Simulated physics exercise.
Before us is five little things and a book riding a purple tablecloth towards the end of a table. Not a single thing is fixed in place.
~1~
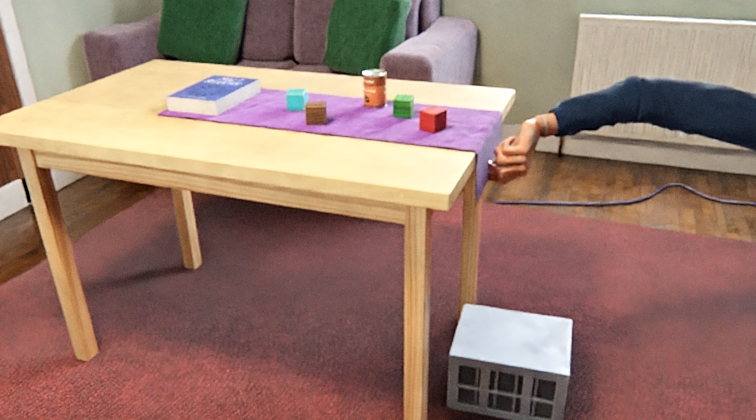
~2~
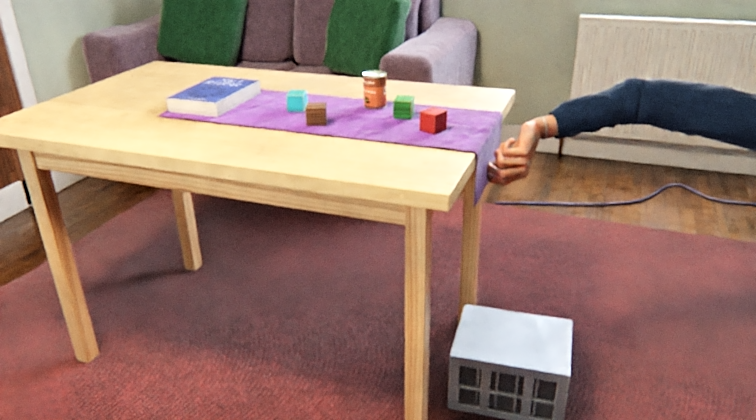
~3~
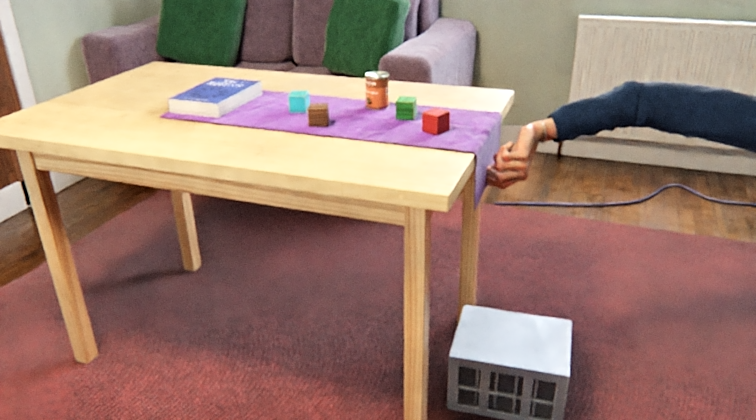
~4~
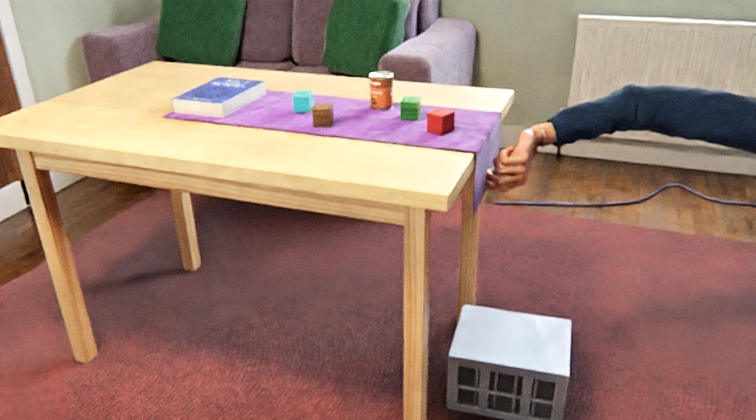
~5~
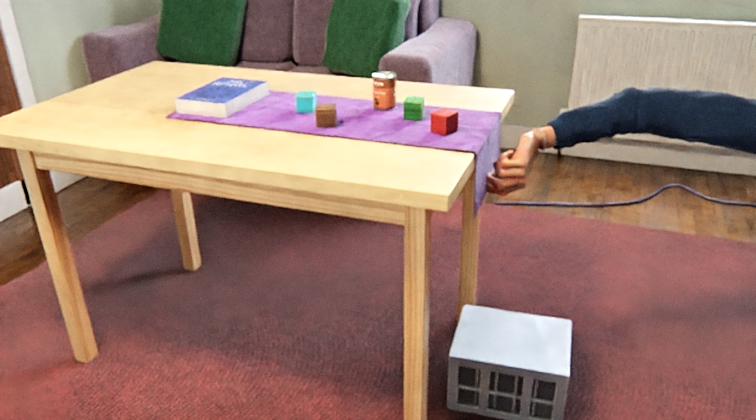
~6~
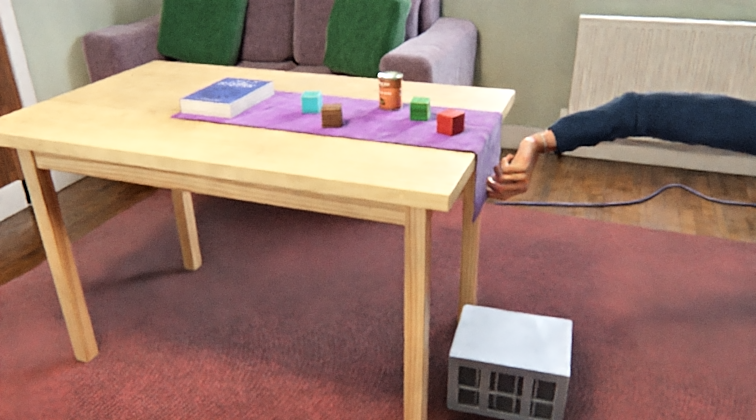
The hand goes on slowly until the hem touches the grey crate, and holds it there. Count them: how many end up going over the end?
From here the drop count reads four, plain and simple.
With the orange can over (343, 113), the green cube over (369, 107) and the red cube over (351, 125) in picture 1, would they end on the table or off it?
As for the orange can, it tips off; the green cube tips off; the red cube tips off.
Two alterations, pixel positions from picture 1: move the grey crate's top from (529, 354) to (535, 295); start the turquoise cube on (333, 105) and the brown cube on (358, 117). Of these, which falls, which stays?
Note: Turquoise cube kept on top; brown cube kept on top.
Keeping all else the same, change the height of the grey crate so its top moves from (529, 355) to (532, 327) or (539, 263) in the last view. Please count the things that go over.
First case 3, second 1.
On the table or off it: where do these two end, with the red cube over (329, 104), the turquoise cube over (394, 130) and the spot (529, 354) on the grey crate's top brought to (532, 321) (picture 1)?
Red cube: Safe; turquoise cube: Lost.
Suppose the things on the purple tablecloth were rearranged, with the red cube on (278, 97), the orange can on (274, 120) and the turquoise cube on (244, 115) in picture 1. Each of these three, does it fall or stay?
Red cube: Still up. Orange can: Still up. Turquoise cube: Still up.
A little later, hem near (485, 240); red cube gone.
Next, hem near (484, 283); red cube and green cube gone.
Later still, hem near (484, 318); red cube, green cube and orange can gone.
When it is over, hem on the crate; red cube, green cube, orange can and brown cube gone. It carries off four.
